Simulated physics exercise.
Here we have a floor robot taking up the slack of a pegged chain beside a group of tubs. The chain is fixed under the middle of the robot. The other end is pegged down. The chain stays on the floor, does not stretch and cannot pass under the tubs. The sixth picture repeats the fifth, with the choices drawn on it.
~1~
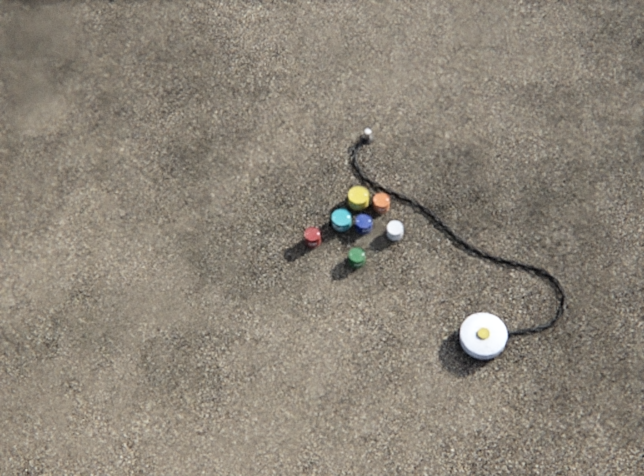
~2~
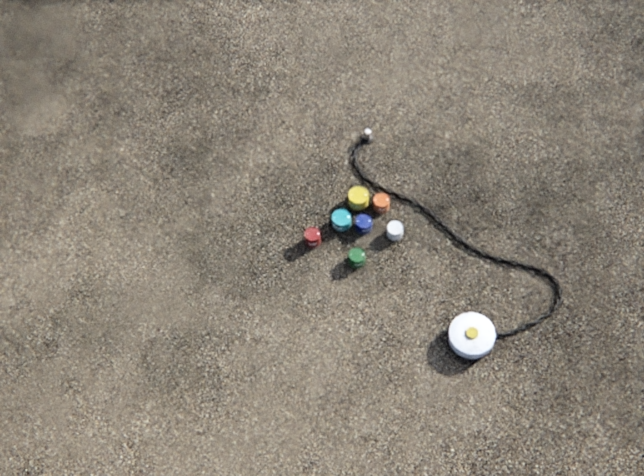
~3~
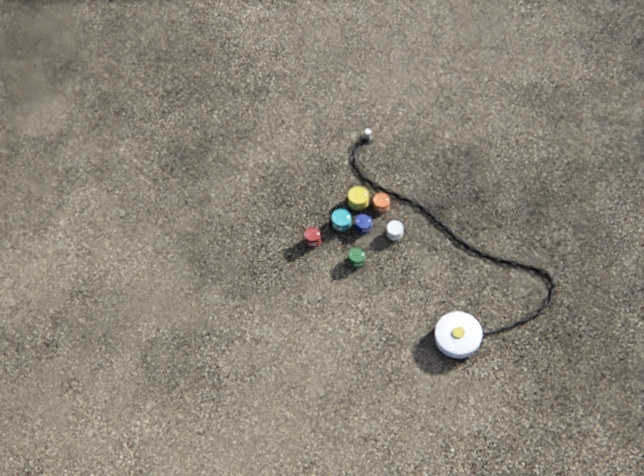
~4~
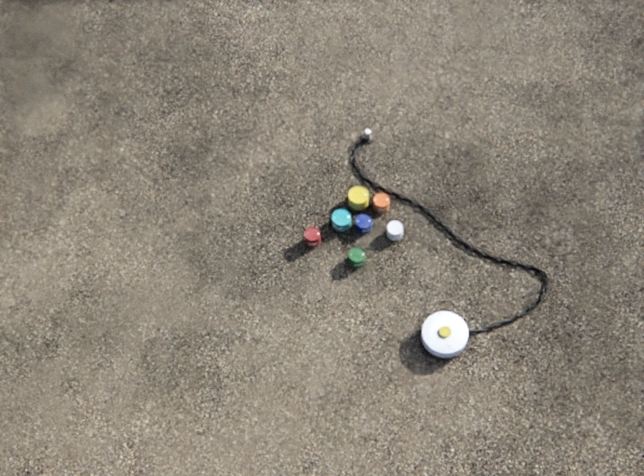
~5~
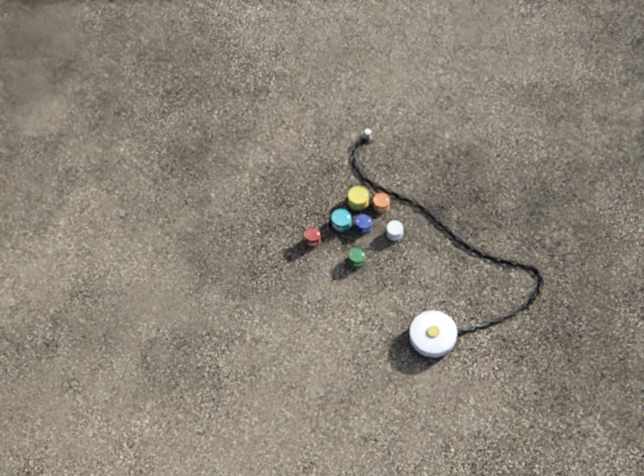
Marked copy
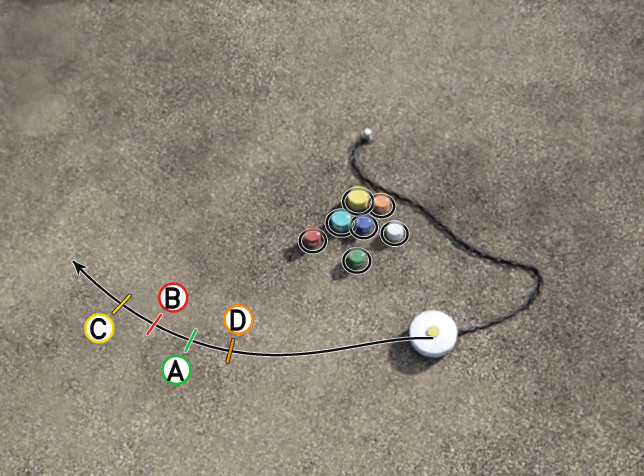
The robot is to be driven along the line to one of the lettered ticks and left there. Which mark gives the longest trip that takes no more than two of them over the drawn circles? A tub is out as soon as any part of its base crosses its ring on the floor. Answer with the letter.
The limit holds up to C.
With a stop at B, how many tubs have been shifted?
The count is none.
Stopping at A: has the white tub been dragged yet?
No.
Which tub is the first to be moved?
The white one.
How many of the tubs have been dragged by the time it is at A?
The count is none.
On the marked copy, A at (191, 340); B at (154, 324); C at (122, 304); D at (230, 351); the route from (432, 338) via (228, 351) to (73, 262).
Following C. Soon after the start, robot (318, 349).
Later, robot (204, 342).
In the end, robot (120, 301); white tub (379, 228); one over the rings.
As for the rest, A is within the limit but short; B is within the limit but short; D is within the limit but short.
